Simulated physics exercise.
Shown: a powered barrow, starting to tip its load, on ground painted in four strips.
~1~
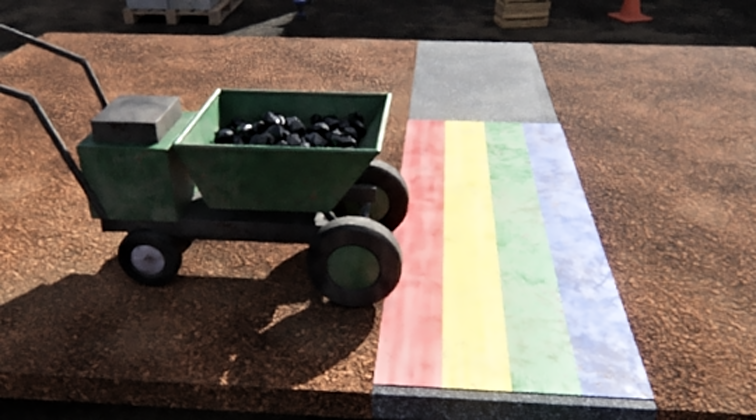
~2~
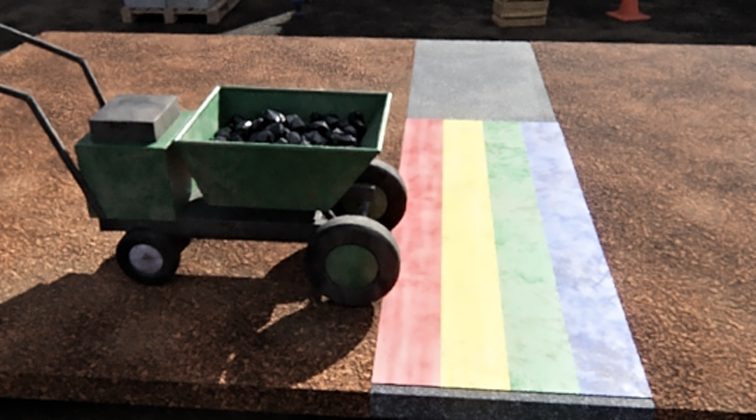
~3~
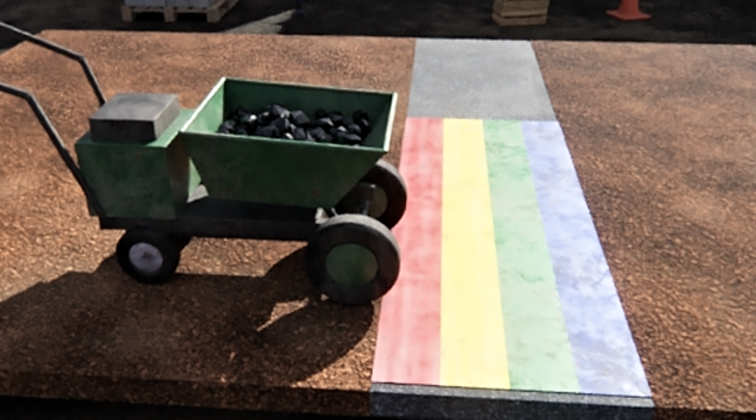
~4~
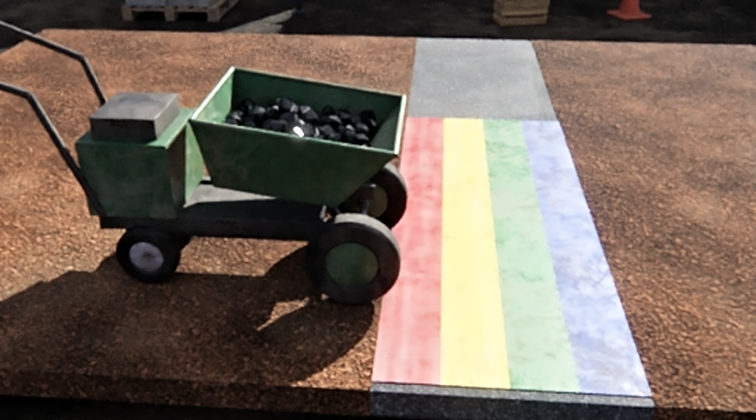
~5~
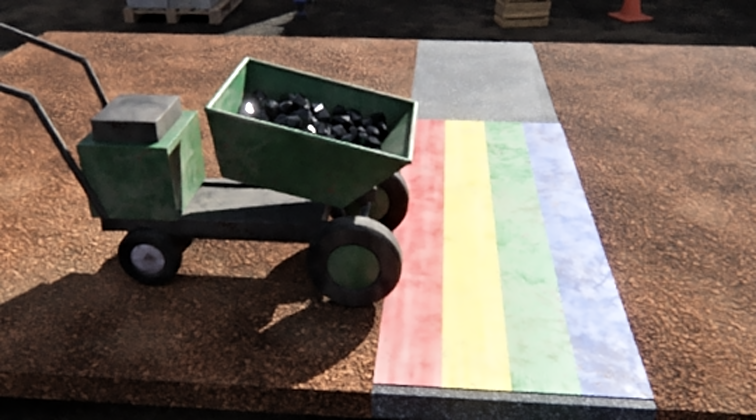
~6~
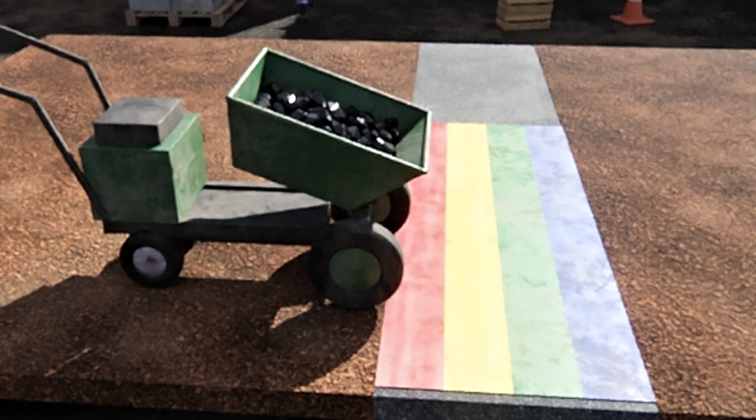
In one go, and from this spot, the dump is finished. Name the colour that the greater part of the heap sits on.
Green.
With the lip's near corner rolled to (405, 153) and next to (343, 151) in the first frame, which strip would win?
Taking them in order, it would be the green strip and then the yellow one.
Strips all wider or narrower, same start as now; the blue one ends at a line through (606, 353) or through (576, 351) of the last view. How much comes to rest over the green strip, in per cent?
About 40 per cent first, then about 40 per cent.
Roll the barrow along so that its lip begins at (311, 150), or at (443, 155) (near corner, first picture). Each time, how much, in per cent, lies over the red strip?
Near 30 % and 0 %.
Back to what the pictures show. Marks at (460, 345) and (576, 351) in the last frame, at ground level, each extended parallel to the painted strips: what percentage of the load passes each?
First roughly 100 percent, then 30 percent.
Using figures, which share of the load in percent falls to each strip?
I'd put the red strip near 0, the yellow strip near 25, the green strip near 45 and the blue strip near 25.
Shortly afterwards, skip tipped steeply; the whole lot in the skip.
Next, skip tipped right over; the bulk in the skip; a little over the yellow strip; near a quarter over the green strip; only a few over the blue strip; only a few falling.
Some moments later, skip tipped right over; a little in the skip; near a quarter over the yellow strip; near half over the green strip; near a quarter over the blue strip; only a few off the paint.
In the end, skip tipped right over; only a few in the skip; only a few over the red strip; near a quarter over the yellow strip; near half over the green strip; near a quarter over the blue strip; only a few off the paint.
